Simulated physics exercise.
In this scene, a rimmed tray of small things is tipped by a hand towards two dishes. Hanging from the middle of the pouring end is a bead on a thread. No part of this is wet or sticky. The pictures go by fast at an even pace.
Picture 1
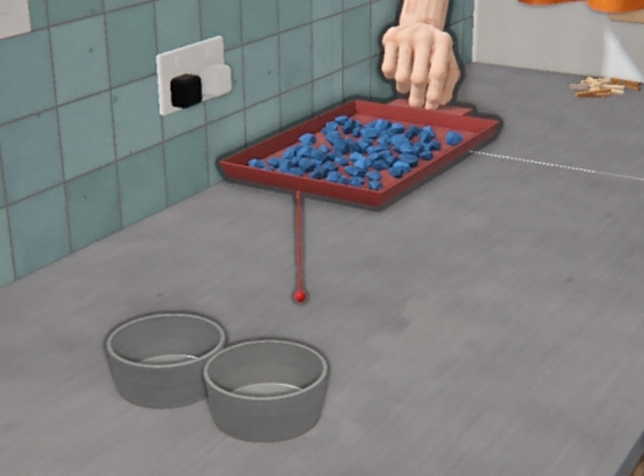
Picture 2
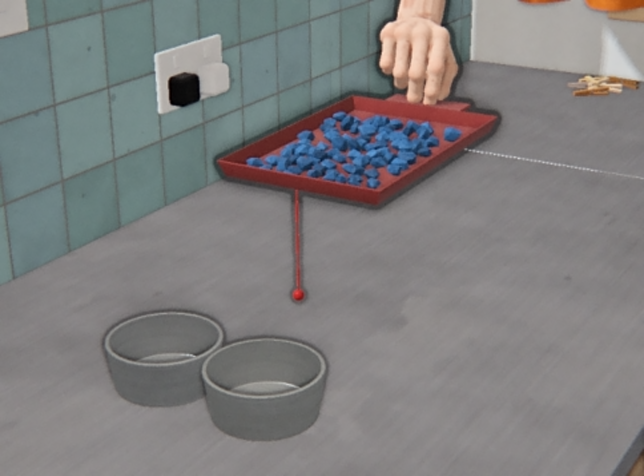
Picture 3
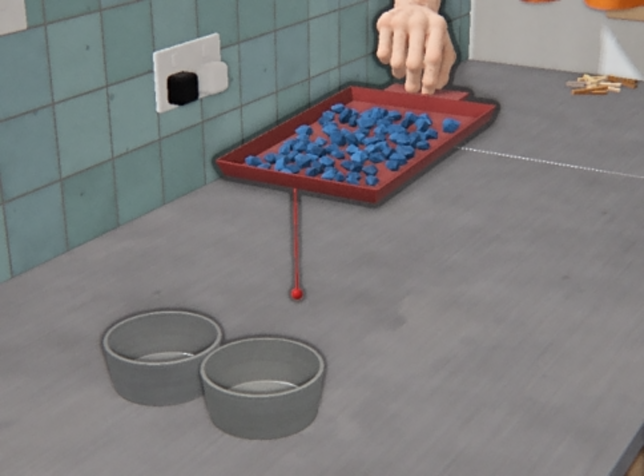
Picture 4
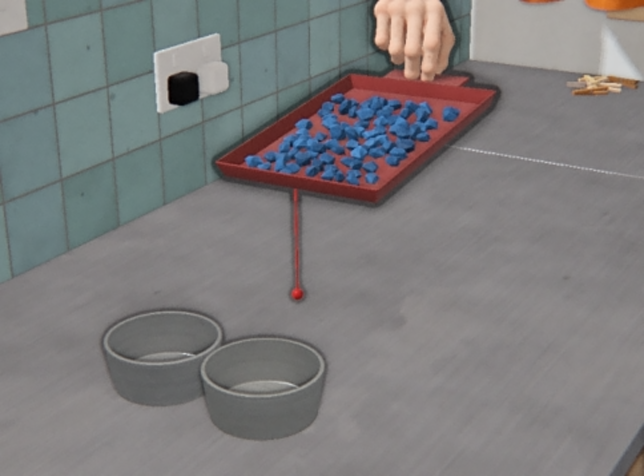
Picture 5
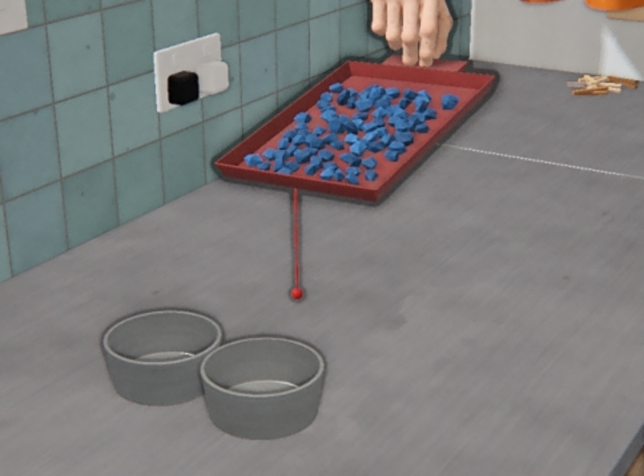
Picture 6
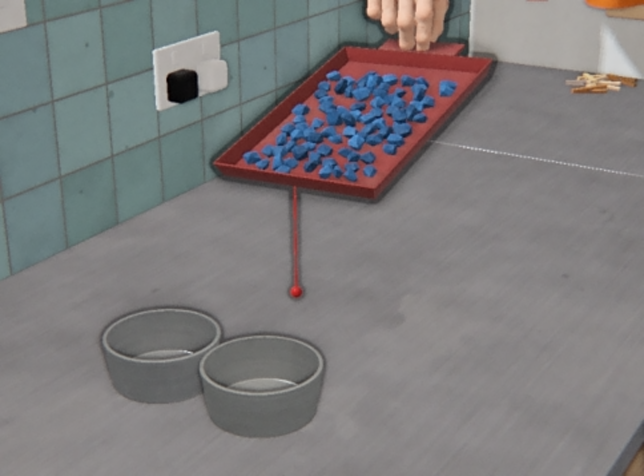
A hand held a red rimmed tray of small blue stones above a grey counter with two grey dishes, then slowly raised its far end, tilting the tray a little while the stones barely shifted.
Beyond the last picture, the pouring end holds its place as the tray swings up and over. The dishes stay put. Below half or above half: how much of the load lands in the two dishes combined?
The load will mostly be spilled.
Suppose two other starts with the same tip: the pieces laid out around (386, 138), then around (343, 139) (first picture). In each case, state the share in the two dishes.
About 20 % and 20 %.
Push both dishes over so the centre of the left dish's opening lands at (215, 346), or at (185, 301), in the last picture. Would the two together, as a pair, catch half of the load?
Try 1: A lesser share; try 2: The greater share.
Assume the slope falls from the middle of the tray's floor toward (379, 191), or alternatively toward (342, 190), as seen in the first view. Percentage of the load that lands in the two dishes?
First case about 0 percent; second case about 10 percent.
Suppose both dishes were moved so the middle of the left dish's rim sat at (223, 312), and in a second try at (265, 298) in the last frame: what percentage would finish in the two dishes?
You'd get 90 in a hundred first and 30 in a hundred after that.
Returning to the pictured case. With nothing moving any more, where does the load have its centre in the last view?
The centre comes to rest near (253, 358).
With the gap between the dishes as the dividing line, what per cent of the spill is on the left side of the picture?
It comes to about 20 percent.
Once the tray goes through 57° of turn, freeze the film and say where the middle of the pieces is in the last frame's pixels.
Look close to (284, 151) in the last picture.
Shortly afterwards, tray tipped steeply; all but a few on the tray; only a few in the air.
Next, tray tipped right over; near a third on the tray; a little in the right dish; only a few in the left dish; near half outside both; a little in the air.
Some moments later, tray tipped past a quarter turn; a little in the right dish; only a few in the left dish; the bulk outside both.
In the end, tray tipped past a quarter turn; a little in the right dish; only a few in the left dish; the bulk outside both.
